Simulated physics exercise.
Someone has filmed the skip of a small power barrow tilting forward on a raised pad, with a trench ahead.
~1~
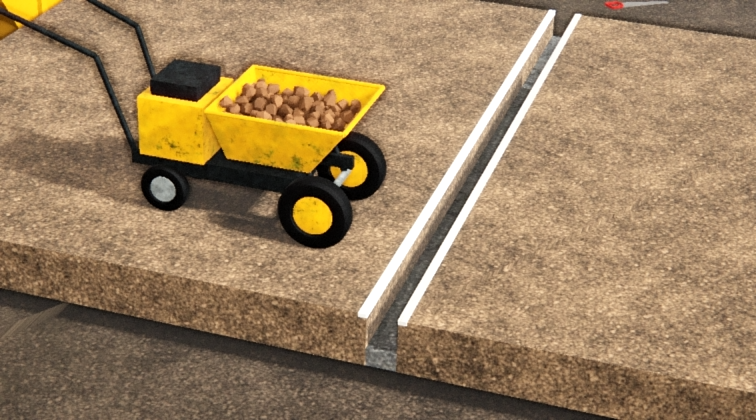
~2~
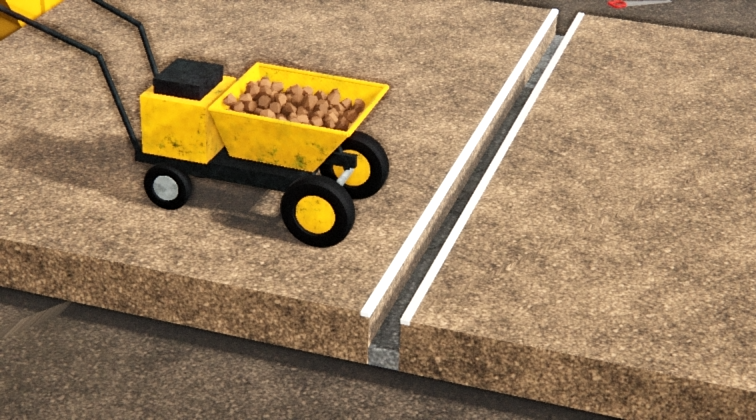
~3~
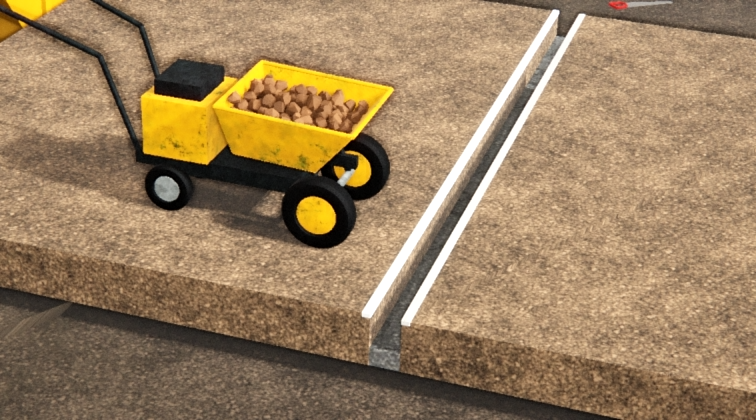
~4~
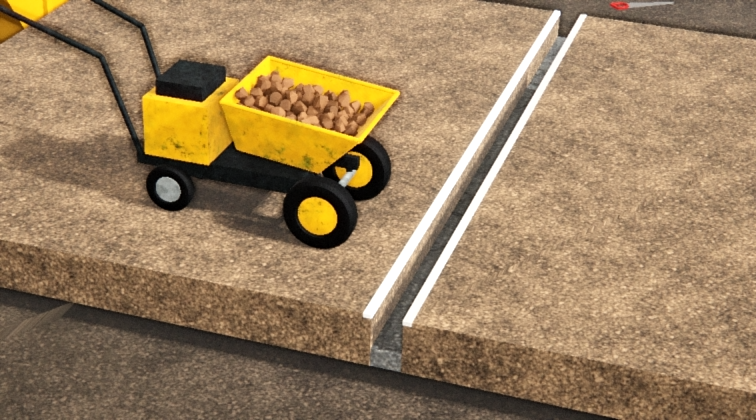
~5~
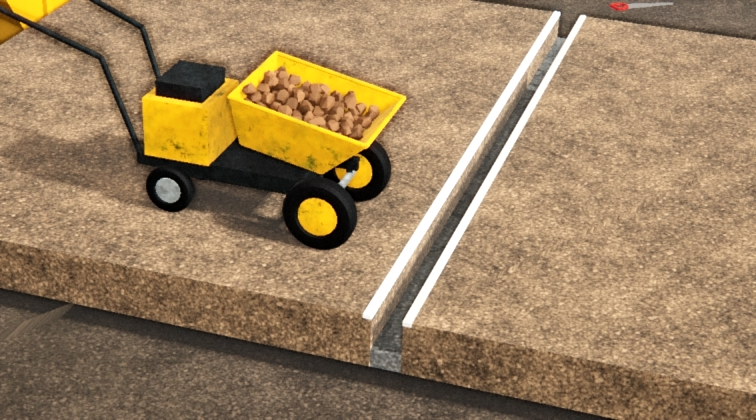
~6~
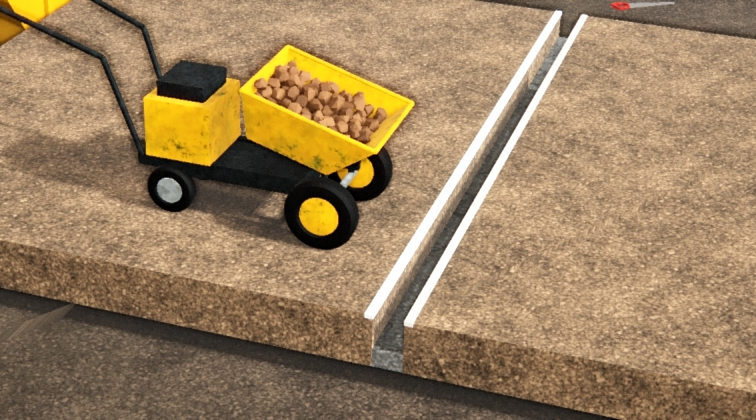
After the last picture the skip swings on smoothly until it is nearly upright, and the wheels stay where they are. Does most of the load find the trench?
The trench ends with less than half of it.
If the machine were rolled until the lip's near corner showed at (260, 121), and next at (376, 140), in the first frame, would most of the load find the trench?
At the first place less than half, at the second below a half.
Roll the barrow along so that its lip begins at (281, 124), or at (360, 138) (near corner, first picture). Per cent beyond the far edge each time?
In turn 0 and 80 in a hundred.
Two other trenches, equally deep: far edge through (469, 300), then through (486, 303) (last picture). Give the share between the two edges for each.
In turn 100 and 100 in a hundred.
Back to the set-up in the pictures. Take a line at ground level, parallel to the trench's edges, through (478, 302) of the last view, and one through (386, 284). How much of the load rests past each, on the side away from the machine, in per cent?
In turn 30 and 100 in a hundred.
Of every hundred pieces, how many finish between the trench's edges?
It comes to 35 per cent or so.
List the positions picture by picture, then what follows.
Lip of the skip (344, 135), level; top of the load (285, 111), clay clods; first edge of the trench (382, 283); far edge (420, 290), the trench under half as wide as the skip, and about as deep as wide, in the first frame.
Lip of the skip (348, 135), level; top of the load (281, 100), in the second frame.
Lip of the skip (352, 137), tipped barely; top of the load (285, 99), in the third frame.
Lip of the skip (359, 141), tipped a little; top of the load (277, 101), in the fourth frame.
Lip of the skip (366, 146), tipped a little; top of the load (283, 98), in the fifth frame.
Lip of the skip (375, 152), tipped clearly; top of the load (286, 91); first edge of the trench (388, 284); far edge (426, 291), in the sixth frame.
Just after the last frame, skip tipped steeply; every one in the skip.
A moment on, skip tipped steeply; the larger part in the skip; about a tenth in or heaped over the trench; roughly a quarter beyond it; about a tenth falling.
Further on, skip tipped right over; about a tenth in the skip; roughly a third in or heaped over the trench; roughly two thirds beyond it.
When it is over, skip tipped right over; roughly a third in or heaped over the trench; roughly two thirds beyond it.
